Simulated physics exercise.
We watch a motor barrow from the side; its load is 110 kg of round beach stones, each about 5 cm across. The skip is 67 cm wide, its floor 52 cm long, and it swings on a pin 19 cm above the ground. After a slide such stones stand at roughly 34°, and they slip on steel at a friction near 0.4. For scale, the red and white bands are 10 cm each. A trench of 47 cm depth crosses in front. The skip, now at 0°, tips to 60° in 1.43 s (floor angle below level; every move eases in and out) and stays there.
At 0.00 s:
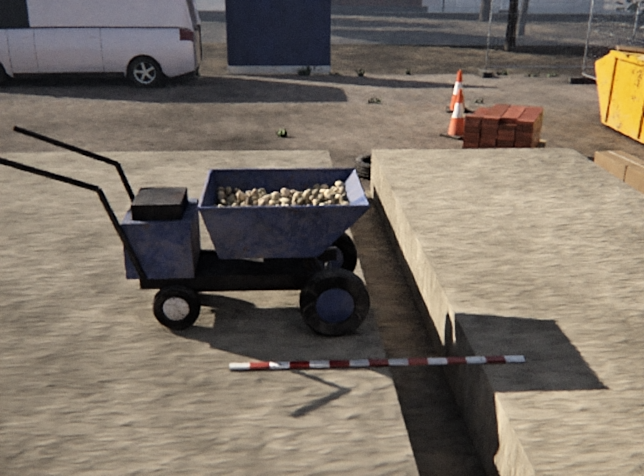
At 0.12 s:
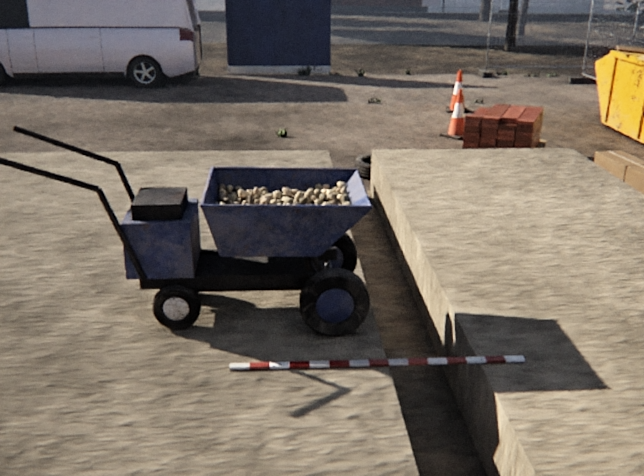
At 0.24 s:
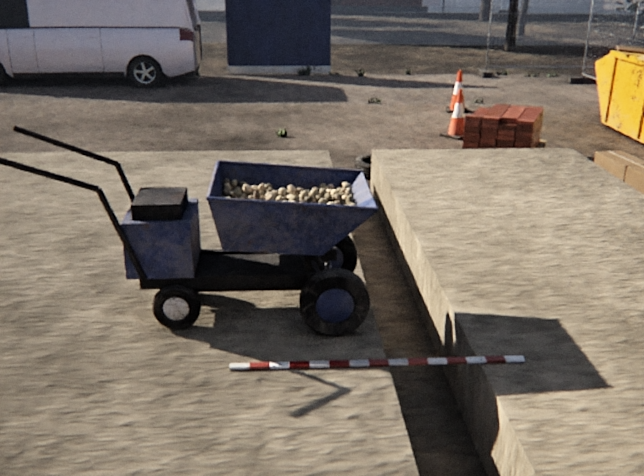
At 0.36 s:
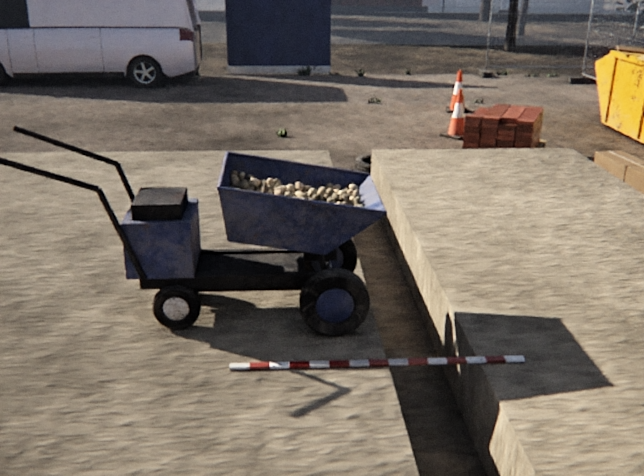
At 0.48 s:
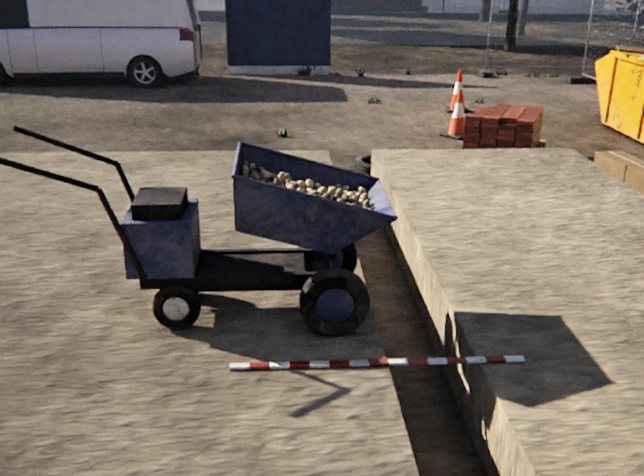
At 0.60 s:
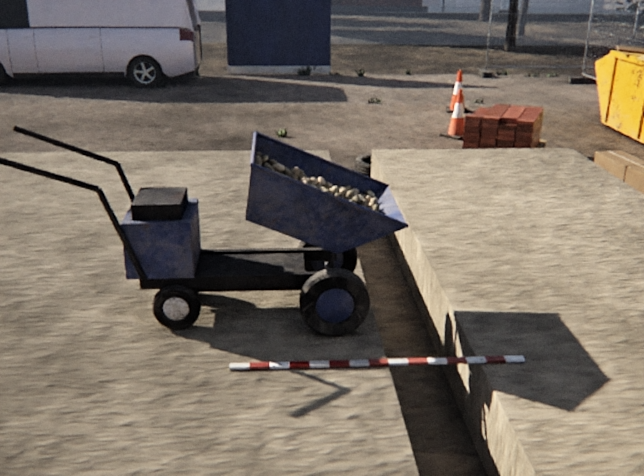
In a paved yard beside a narrow trench, a blue motor barrow stands still while its skip of round pale stones tilts gradually toward the right, the back end rising and the front lip lowering over the trench.
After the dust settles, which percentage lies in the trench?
Close to 51 in a hundred.
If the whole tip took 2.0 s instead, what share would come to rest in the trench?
Then about 55 per cent.
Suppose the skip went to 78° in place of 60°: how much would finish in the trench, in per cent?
Then about 35 per cent.
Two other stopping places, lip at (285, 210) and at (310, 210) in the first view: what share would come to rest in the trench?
Near 100 per cent from the first place, 100 from the second.
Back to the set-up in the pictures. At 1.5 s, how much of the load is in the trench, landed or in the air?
About 10 per cent by then.
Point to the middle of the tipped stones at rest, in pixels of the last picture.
Near (446, 314).
After 1.1 s the floor is at 51°; 100 % in the skip; the foremost stones are at (422, 244).
After 1.5 s the floor is at 60°; 74 % in the skip, 11 % in the trench, 15 % past the trench; the foremost stones are at (492, 306).
After 1.9 s the floor is at 60°; 40 % in the skip, 14 % in the trench, 46 % past the trench; the foremost stones are at (554, 302).
After 3.8 s the floor is at 60°; 0 % in the skip, 51 % in the trench, 49 % past the trench; the foremost stones are at (613, 300).
